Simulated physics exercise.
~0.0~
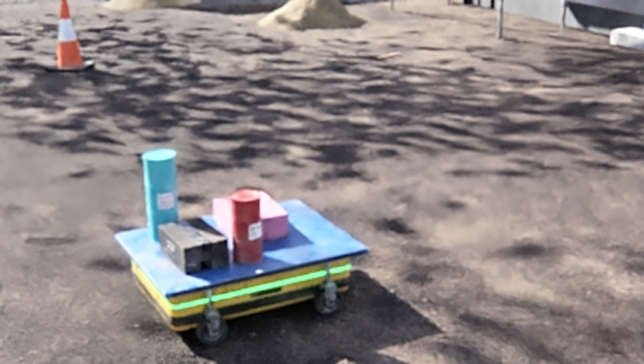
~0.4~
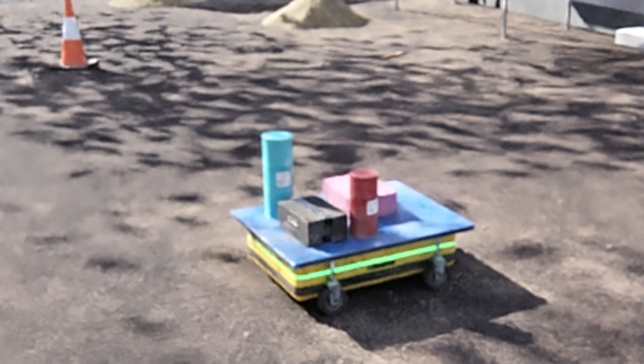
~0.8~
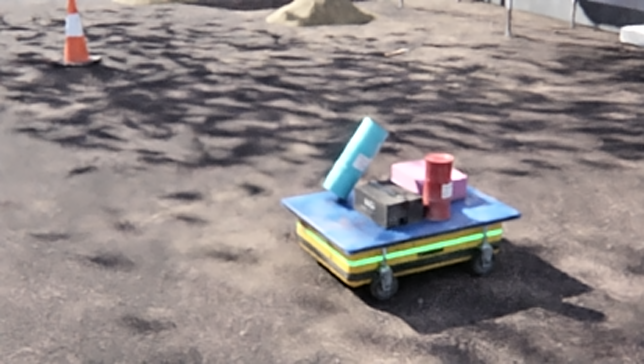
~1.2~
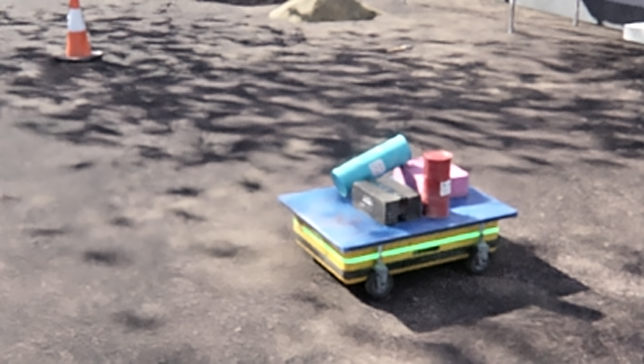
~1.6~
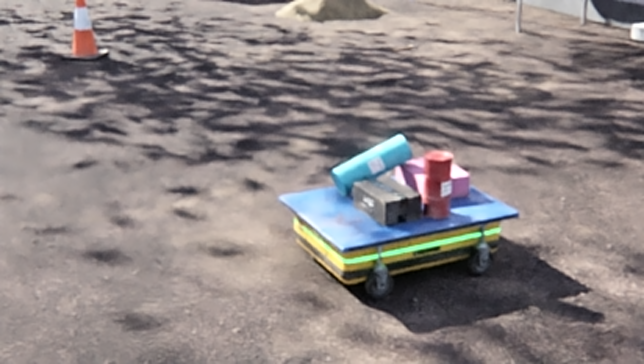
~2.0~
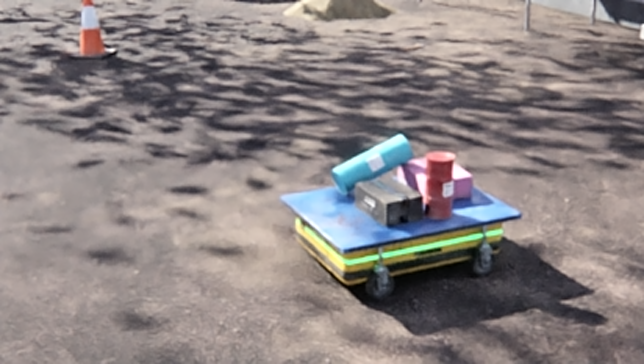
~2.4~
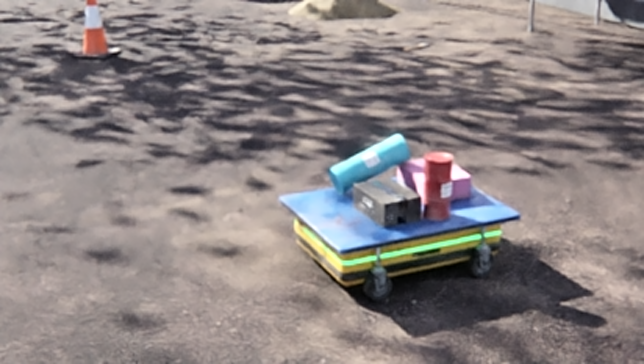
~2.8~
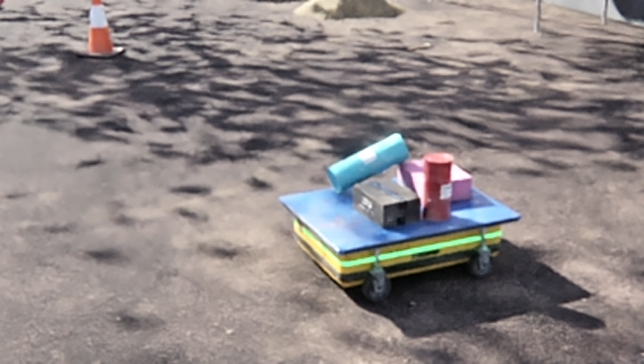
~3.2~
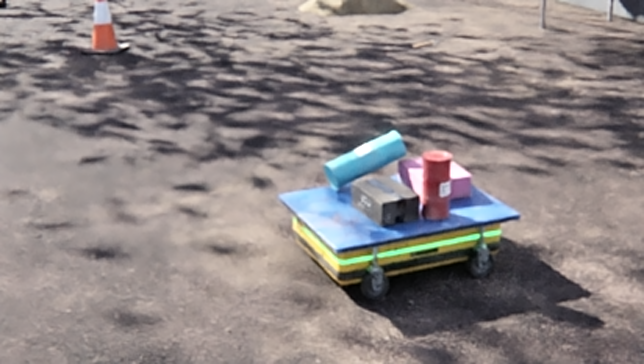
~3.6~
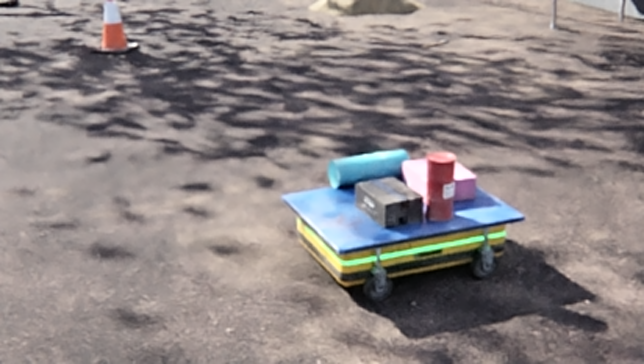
Turquoise canister toppling against a black box as a loaded blue-topped cart rolls right and stops, then settling flat on deck.
